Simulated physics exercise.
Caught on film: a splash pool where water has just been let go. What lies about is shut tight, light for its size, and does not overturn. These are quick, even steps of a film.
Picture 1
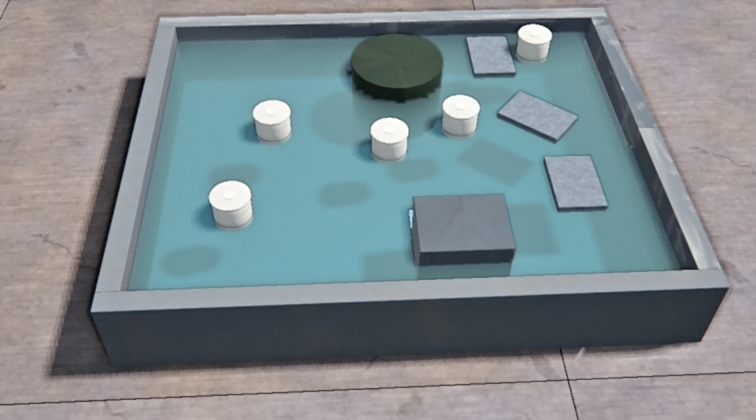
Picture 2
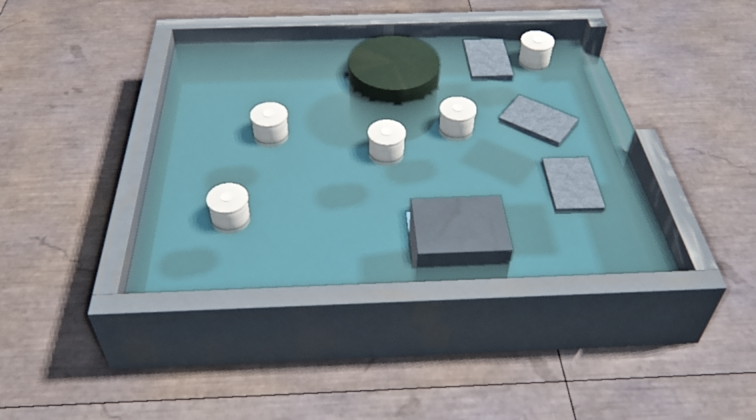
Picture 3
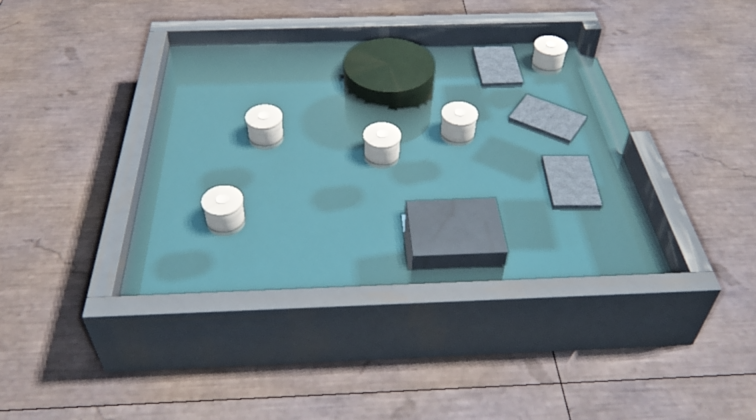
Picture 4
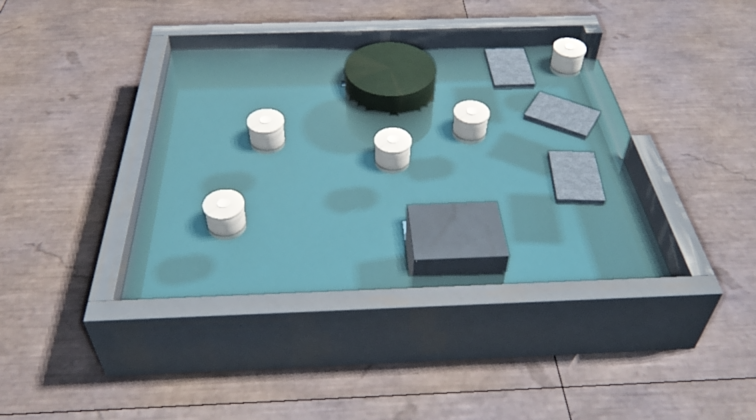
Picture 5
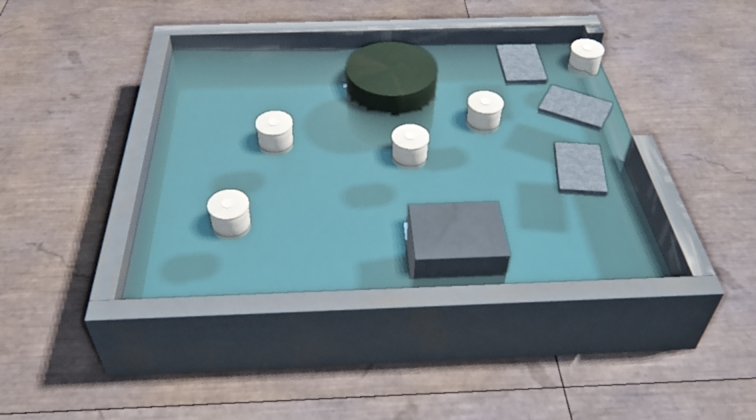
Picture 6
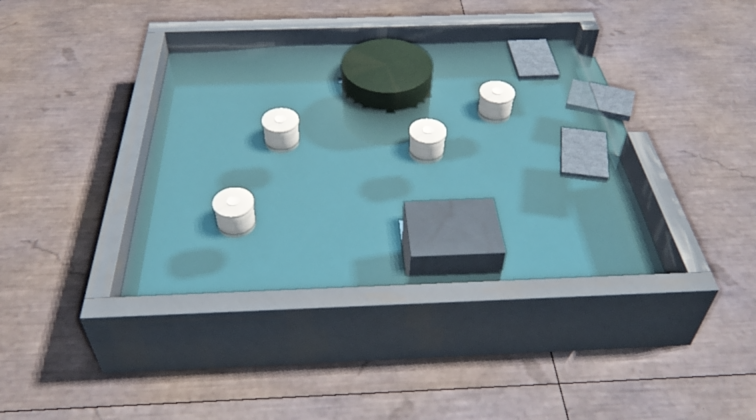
A grey-walled pool of teal water losing part of its right wall, white tubs and grey slabs drifting right toward the gap.
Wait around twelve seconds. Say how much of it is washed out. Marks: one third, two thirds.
That comes to at least two thirds.
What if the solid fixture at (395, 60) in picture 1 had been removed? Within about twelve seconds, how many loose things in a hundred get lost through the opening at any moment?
About 80 per cent.
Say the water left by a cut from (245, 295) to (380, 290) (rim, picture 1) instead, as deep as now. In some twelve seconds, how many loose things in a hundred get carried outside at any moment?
I make it 20 per cent.
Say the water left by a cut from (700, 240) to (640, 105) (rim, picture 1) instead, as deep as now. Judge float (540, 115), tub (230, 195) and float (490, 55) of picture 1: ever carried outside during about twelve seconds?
In that order: Yes, stays, no.
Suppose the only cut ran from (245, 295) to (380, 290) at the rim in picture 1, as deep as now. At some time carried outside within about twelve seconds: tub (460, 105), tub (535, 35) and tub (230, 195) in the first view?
In turn: Stays, stays, gone.
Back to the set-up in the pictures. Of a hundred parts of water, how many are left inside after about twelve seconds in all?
Some 58 per cent.
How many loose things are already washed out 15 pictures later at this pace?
I count 6.
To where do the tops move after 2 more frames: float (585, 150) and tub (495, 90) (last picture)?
Close to (618, 134) and (527, 83).
A moment on, 2 of 8 are out; 6 afloat.
Next, 5 of 8 are out; 3 afloat.
Later, 6 of 8 are out; 2 afloat.
In the end, 6 of 8 are out; 2 afloat.
